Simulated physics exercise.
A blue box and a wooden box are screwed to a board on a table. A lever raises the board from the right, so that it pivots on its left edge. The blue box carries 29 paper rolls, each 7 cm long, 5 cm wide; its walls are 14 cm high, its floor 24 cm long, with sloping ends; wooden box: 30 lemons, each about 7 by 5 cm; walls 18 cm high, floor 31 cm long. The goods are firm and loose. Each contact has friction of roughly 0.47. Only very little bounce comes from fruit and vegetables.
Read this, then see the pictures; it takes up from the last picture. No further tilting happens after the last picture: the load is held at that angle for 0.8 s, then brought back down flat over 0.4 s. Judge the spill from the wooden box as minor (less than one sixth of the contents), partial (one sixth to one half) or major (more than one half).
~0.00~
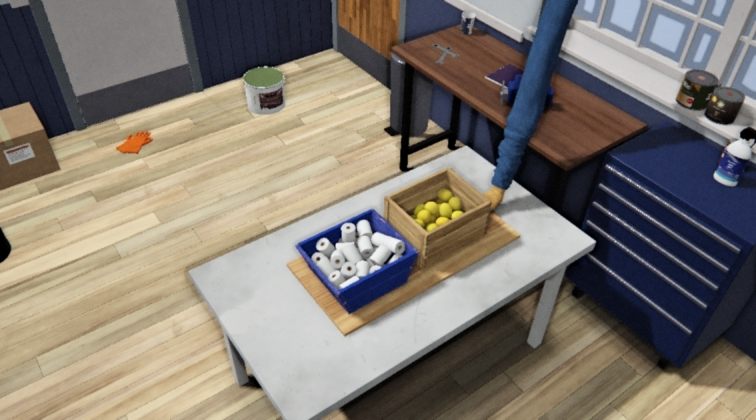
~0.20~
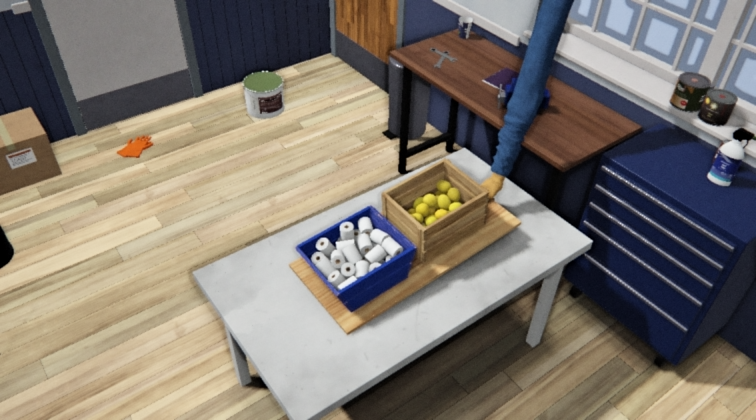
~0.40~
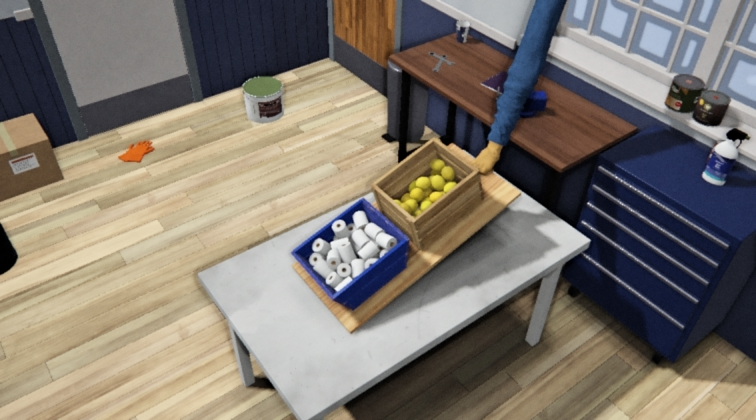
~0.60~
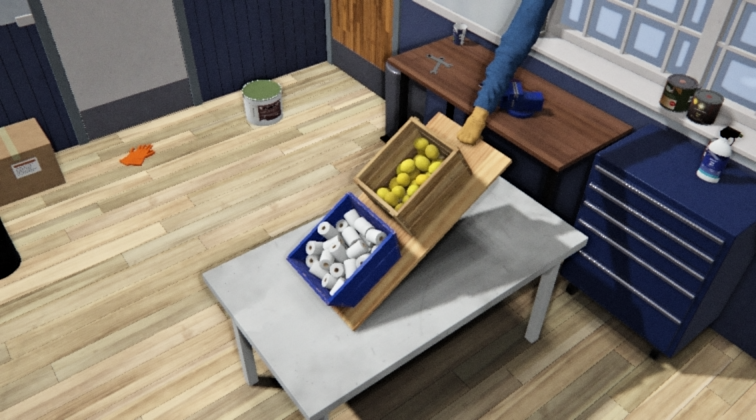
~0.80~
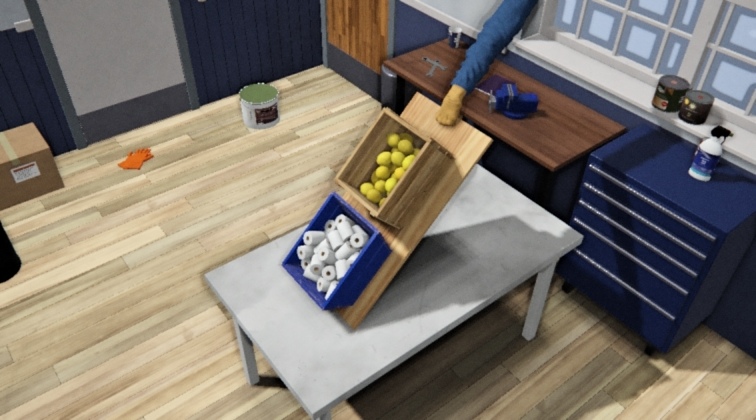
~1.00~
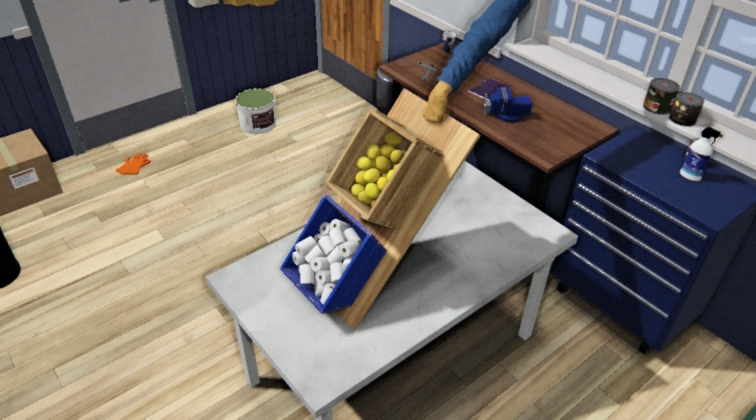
It spills under one sixth.
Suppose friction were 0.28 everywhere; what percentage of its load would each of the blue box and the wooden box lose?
In that case blue box 10, wooden box 0 per cent.
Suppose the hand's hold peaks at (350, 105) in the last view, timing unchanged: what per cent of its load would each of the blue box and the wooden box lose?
In that case blue box sheds 80 percent of its load and wooden box sheds 80 percent.
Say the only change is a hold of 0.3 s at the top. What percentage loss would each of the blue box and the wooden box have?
Blue box 10%, wooden box 10%.
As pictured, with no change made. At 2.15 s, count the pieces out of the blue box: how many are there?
Blue box: About 1.
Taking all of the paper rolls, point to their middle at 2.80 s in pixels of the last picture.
Somewhere around pixel (356, 263).
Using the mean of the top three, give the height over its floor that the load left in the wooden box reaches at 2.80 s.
12 centimetres high, more or less.
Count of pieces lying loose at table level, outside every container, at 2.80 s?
Count of pieces: About 1.
After 1.29 s, tilt 49°; blue box 29 in, 0 out and wooden box 30 in, 0 out.
After 1.65 s, tilt 49°; blue box 28 in, 1 out and wooden box 30 in, 0 out.
After 2.15 s, tilt 2°; blue box 28 in, 1 out and wooden box 29 in, 1 out.
When it is over (at 2.80 s), blue box 28 in, 1 out and wooden box 29 in, 1 out. Asked share, 1 of 30, 3 per cent.
